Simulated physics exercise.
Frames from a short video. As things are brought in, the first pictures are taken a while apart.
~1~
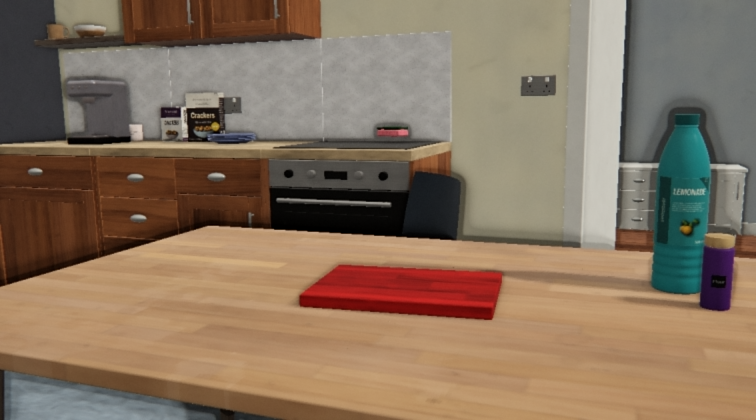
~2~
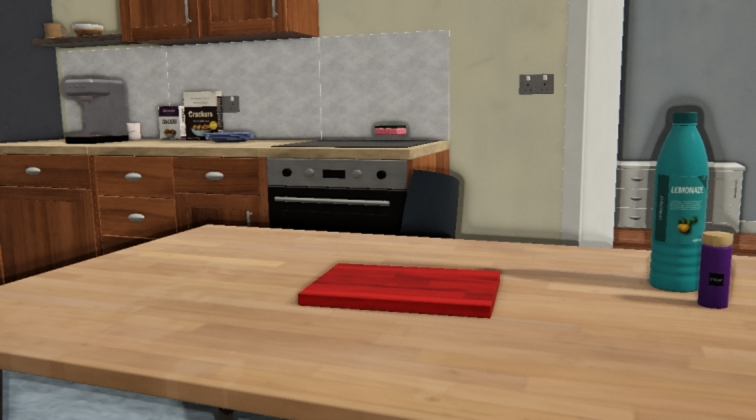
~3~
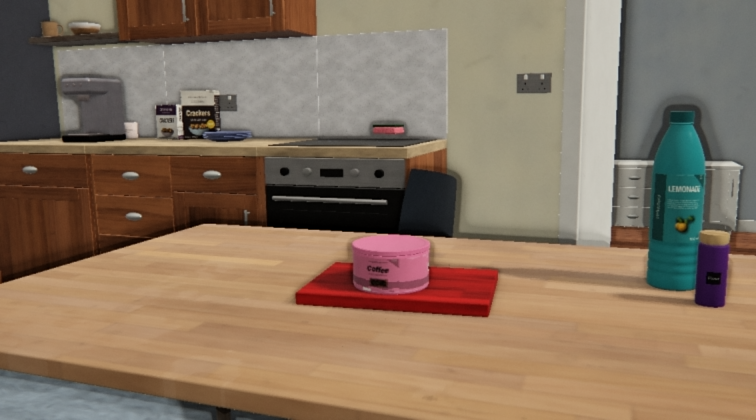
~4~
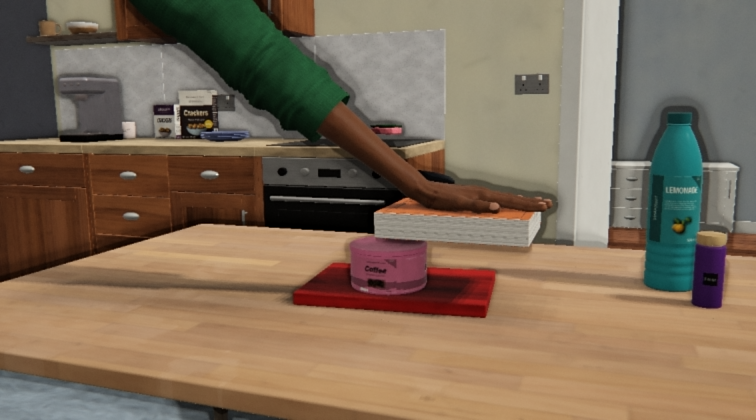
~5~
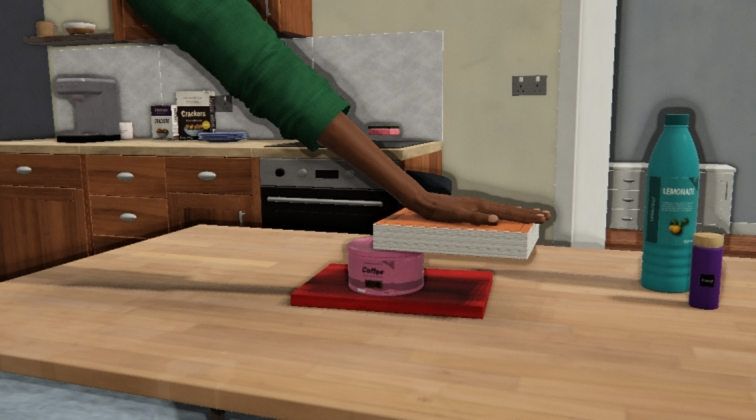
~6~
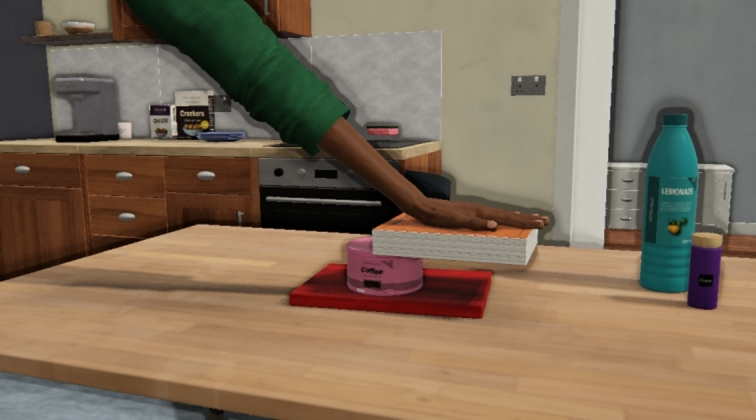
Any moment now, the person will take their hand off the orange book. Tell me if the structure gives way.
The pile will not stay secure.
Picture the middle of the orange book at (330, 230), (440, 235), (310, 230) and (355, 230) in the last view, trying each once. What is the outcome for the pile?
Going through the four cases in order, the pile tumbles down, then tumbles down, then tumbles down, and finally stands firm.
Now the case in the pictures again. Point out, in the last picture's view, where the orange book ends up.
Roughly at pixel (473, 265).
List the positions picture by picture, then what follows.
In the first picture, the last thing is not in view yet; purple shaker (717, 272).
In the second picture, the last thing is not in view yet.
In the third picture, the last thing is not in view yet; purple shaker (712, 269).
In the fourth picture, coming down; orange book (461, 220); pink tub (389, 264).
In the fifth picture, coming down; orange book (459, 231); purple shaker (706, 271).
In the sixth picture, in place under the hand; orange book (458, 236); pink tub (385, 265).
Then, 0.20 s past the last view, orange book rocked 20° from its first pose near (461, 251).
Then, 0.40 s past the last view, orange book now fallen.
Then, 1.20 s past the last view, nothing new.
Then, 2.40 s past the last view, orange book resting near (473, 265).
Finally, fallen, orange book; the other 4 still in place. Final places as the last picture's camera would see them, orange book near (473, 265). The pile gives way.
